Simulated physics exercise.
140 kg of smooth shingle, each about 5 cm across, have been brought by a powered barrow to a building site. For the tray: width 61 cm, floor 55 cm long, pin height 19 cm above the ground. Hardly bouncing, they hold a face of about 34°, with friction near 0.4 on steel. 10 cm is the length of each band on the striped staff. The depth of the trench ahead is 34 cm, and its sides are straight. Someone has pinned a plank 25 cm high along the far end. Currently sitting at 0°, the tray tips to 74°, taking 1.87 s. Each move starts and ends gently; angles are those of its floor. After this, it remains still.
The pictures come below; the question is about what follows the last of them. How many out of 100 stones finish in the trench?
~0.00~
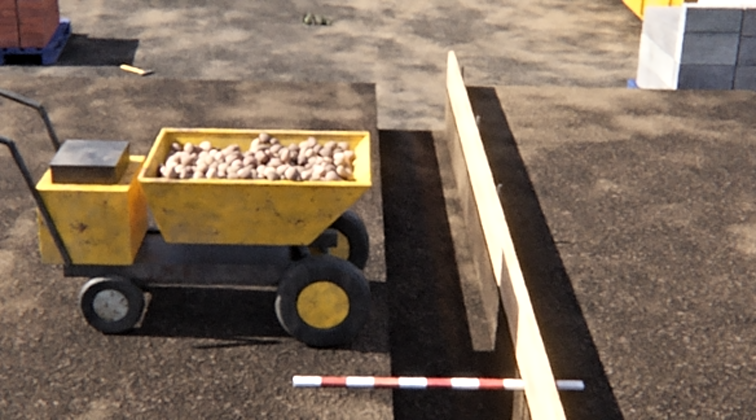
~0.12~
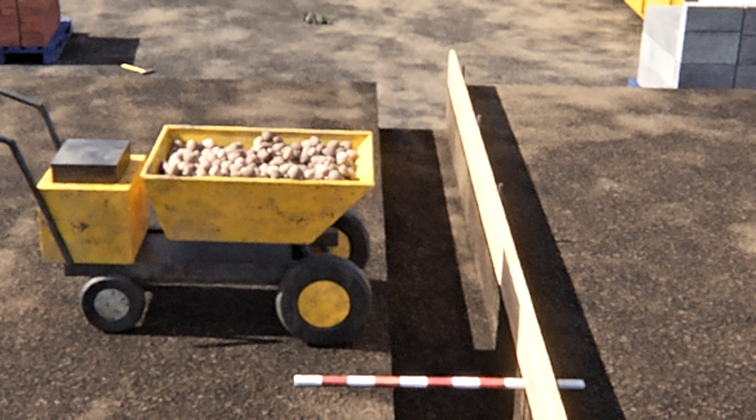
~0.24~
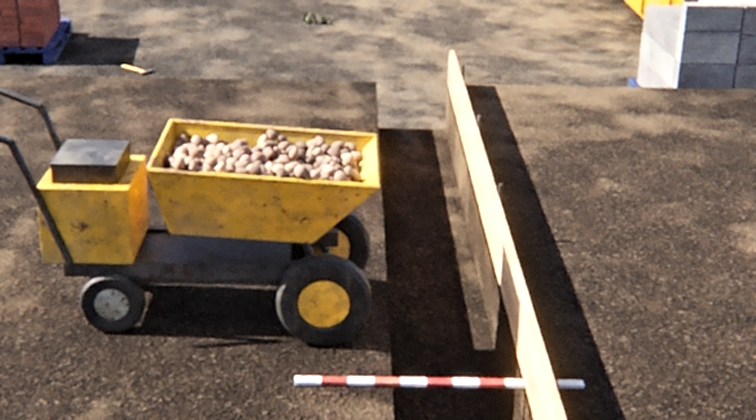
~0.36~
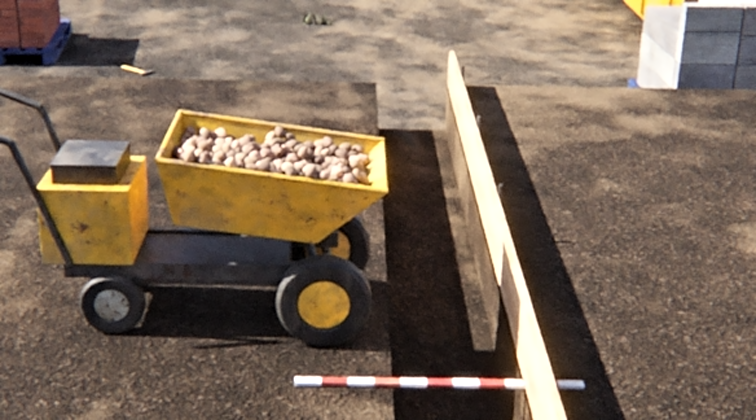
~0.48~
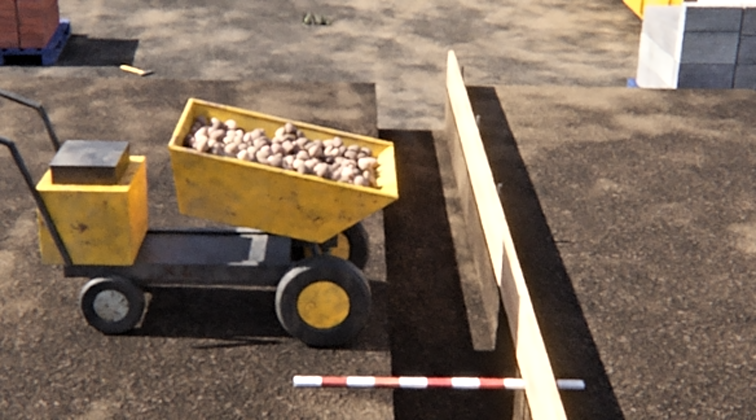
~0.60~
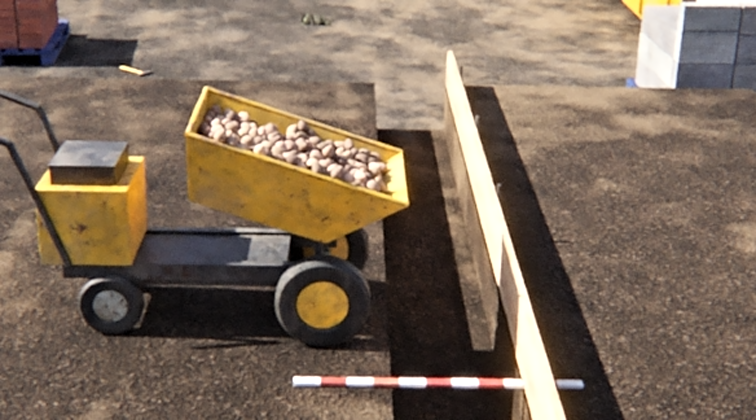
About 98 of them.
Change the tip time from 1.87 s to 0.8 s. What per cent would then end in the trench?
Expected share: Around 90%.
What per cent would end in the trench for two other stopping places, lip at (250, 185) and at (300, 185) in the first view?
About 85 per cent from the first spot, about 100 from the second.
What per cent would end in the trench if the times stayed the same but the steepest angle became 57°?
I'd expect around 90 in a hundred.
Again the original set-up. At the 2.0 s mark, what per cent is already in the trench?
Some 75 per cent.
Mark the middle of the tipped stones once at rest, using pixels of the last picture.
(460, 372).
After 1.4 s the floor is at 62°; 94 % in the tray, 6 % in the trench; the foremost stones are at (498, 308).
After 2.0 s the floor is at 74°; 21 % in the tray, 77 % in the trench, 2 % past the trench; the foremost stones are at (585, 314).
After 2.3 s the floor is at 74°; 3 % in the tray, 95 % in the trench, 2 % past the trench; the foremost stones are at (619, 319).
After 4.3 s the floor is at 74°; 0 % in the tray, 98 % in the trench, 2 % past the trench; the foremost stones are at (622, 319).
